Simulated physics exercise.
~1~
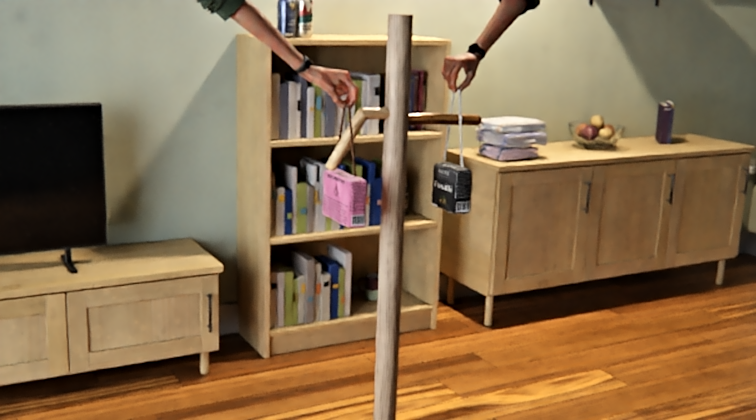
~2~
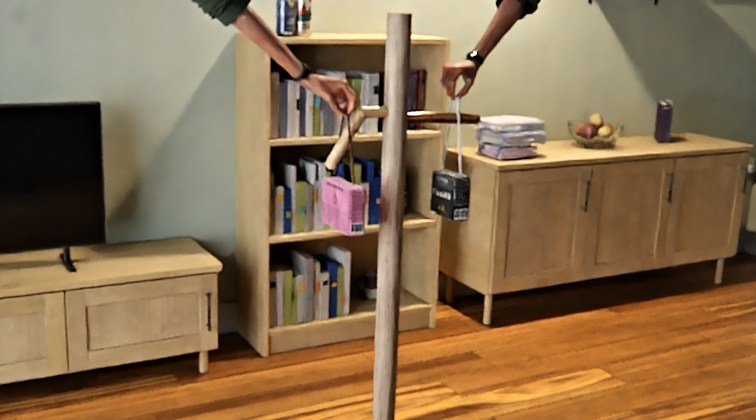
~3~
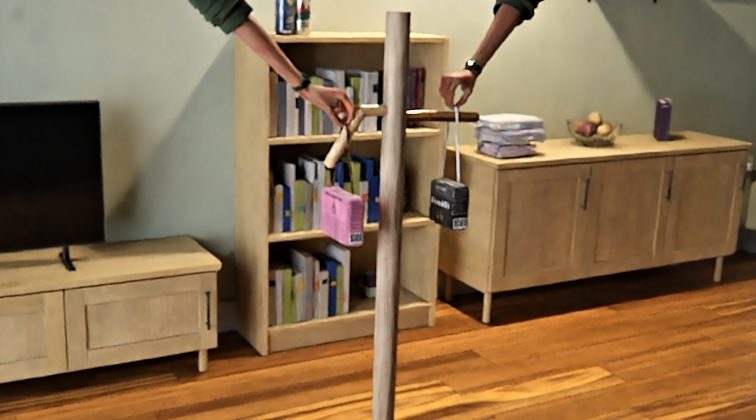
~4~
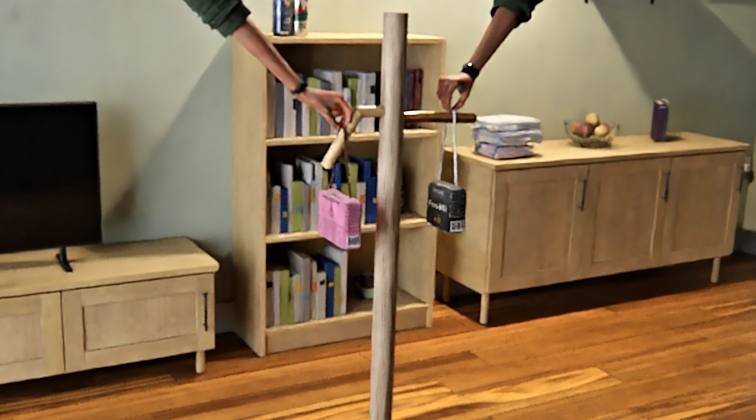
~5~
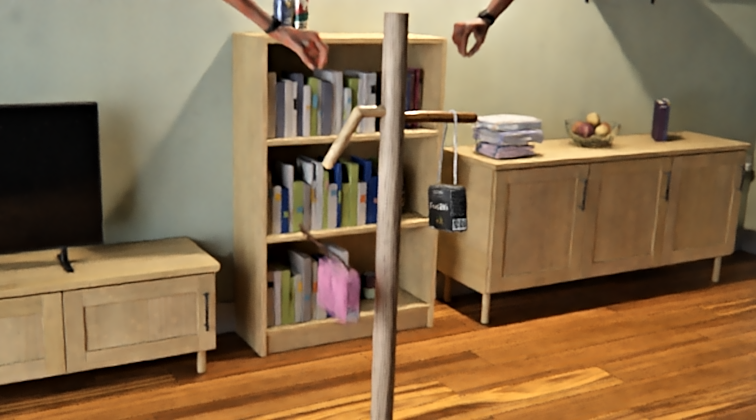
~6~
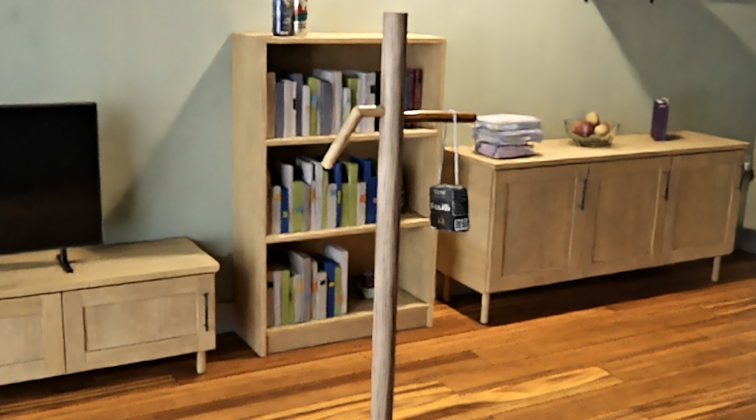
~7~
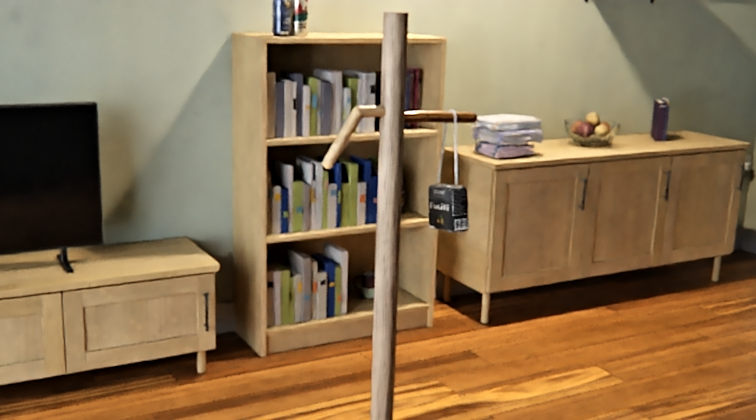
A pink pouch and a black pouch hang by their loops from two hands beside a wooden coat stand, in a living room viewed from the front by a slightly swaying camera. Behind are a bookshelf, a dark television on the left, and a long cabinet with a fruit bowl on the right. The hands lower the pouches, pink at the downward-sloping left peg and black at the right. Then both hands let go and draw back. The pink pouch drops out of sight to the floor, while the black pouch stays hanging on its peg.
